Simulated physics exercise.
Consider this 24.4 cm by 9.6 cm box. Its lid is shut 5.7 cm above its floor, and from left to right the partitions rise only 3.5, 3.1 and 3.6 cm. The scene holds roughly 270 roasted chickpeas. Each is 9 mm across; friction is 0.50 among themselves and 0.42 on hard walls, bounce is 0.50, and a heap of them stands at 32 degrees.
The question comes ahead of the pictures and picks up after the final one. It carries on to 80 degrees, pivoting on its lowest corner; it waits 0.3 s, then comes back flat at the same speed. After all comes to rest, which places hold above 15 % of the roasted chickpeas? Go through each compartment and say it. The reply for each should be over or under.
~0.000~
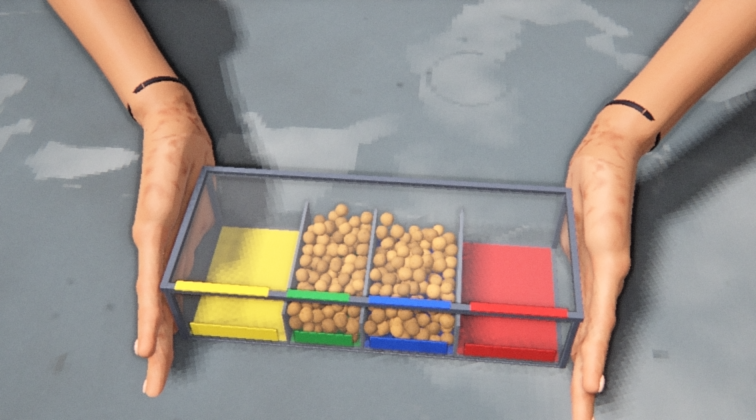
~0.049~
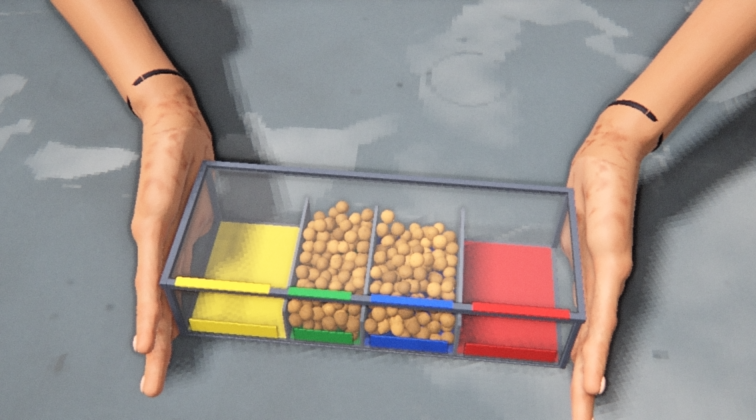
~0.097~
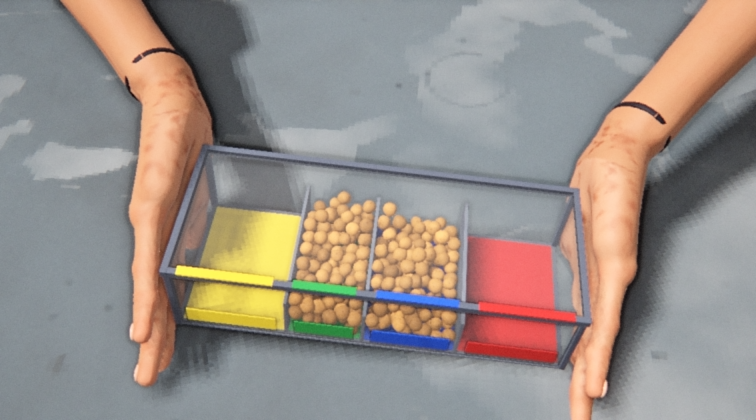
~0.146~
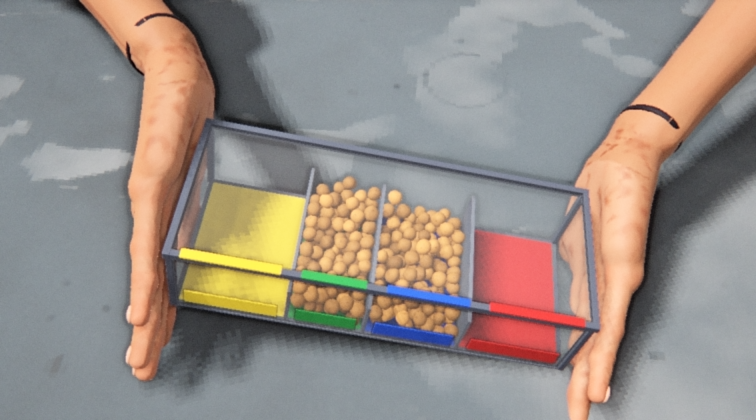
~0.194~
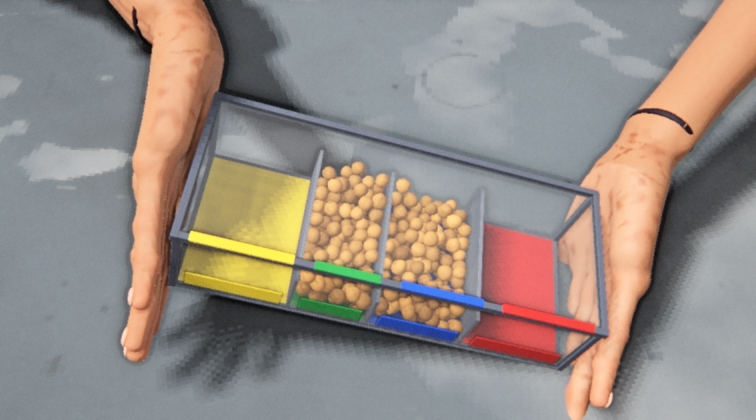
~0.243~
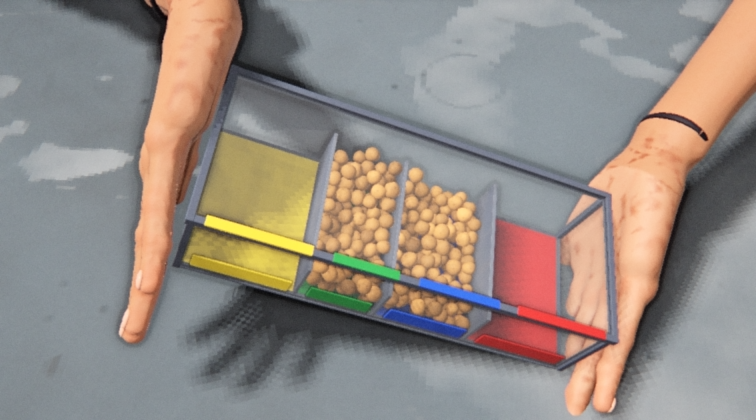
For red compartment it is over, for blue compartment it is over, for green compartment it is over, for yellow compartment it is under.
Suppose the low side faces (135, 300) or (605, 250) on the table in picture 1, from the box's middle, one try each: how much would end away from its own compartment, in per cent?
Approximately 35 percent, then 30 percent.
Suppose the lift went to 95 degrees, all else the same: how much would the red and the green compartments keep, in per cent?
With that change it's red at 45 per cent and green at 10 per cent.
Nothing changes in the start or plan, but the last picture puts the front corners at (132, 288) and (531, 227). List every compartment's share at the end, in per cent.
Each compartment ends like this: Red 0 per cent, blue 30 per cent, green 40 per cent, yellow 25 per cent.
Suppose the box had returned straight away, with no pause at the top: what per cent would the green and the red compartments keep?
Final amounts would be green 20% and red 25%.
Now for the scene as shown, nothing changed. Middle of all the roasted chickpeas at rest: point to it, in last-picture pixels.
Est. centre at rest: (433, 308) px.
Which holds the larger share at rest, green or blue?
That would be the blue compartment.
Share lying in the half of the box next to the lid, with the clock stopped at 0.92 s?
I'd say around 30 percent of the pieces.
After 0.92 s, tilt 80 degrees; red 25 %, blue 50 %, green 30 %.
After 1.38 s, tilt 42 degrees; red 35 %, blue 40 %, green 25 %.
After 1.91 s, tilt 0 degrees; red 35 %, blue 40 %, green 25 %.
At rest (2.5 s), red 35 %, blue 40 %, green 25 %, yellow 0 %.
